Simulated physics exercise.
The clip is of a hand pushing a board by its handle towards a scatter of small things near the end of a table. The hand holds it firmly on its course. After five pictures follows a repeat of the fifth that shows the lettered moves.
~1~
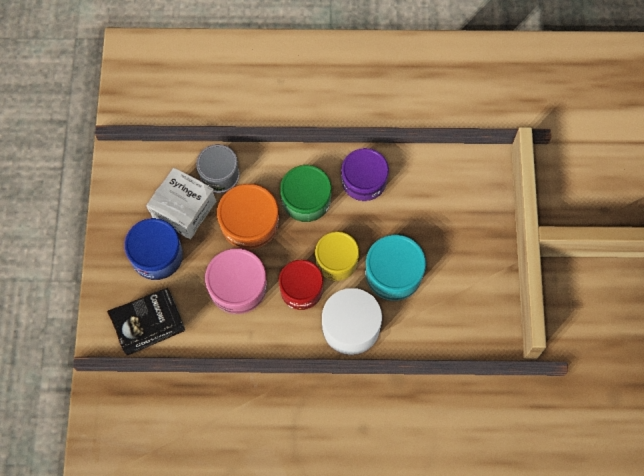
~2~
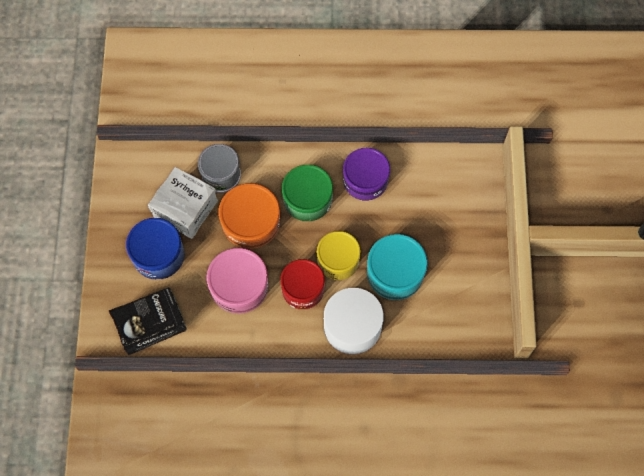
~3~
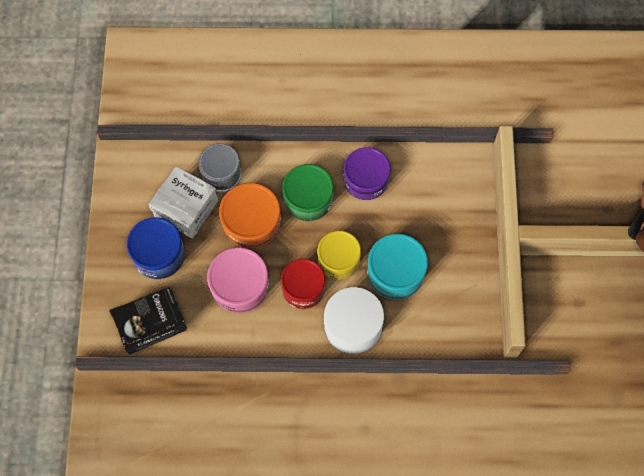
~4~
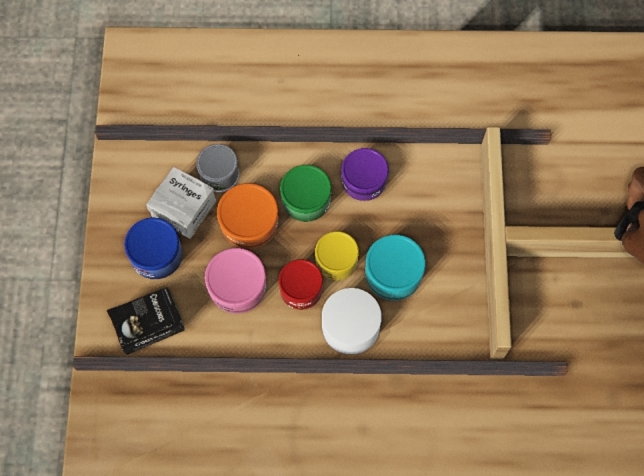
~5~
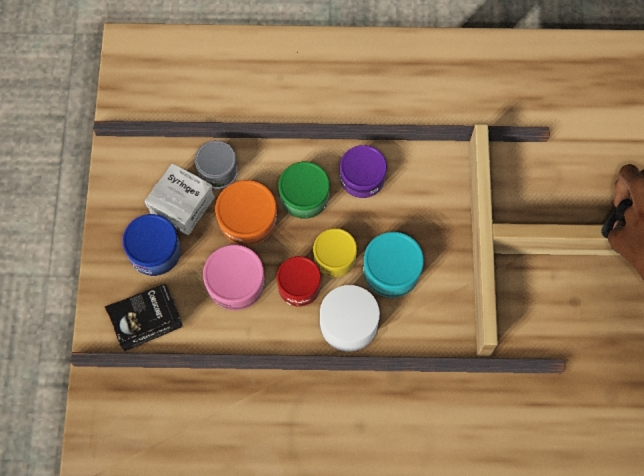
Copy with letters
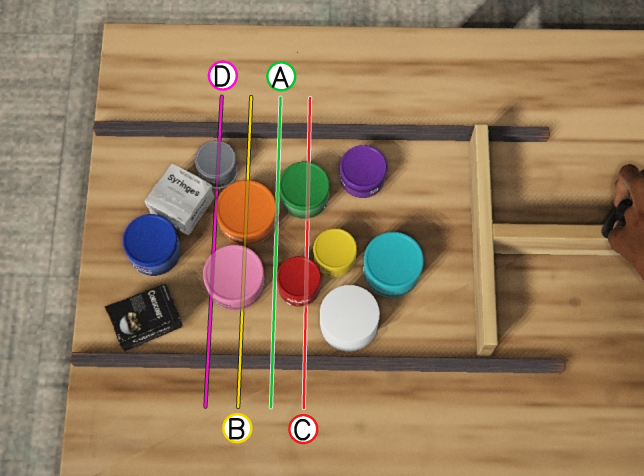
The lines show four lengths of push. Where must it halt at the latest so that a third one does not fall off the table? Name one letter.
No farther than D.
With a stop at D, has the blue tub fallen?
Yes.
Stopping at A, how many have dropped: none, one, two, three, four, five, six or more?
In all, none.
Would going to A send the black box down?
No.
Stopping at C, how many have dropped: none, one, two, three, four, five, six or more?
By then, none.
On the copy, A at (276, 244); B at (245, 244); C at (307, 245); D at (214, 243).
On D. First, board (388, 229); purple jar (356, 172); yellow jar (305, 242).
Then, board (288, 227); blue tub (127, 234); white box (139, 186).
Finally, board (216, 226); blue tub over the edge; white box over the edge; two fallen.
By contrast, A is within the limit but short; B is within the limit but short; C is within the limit but short.
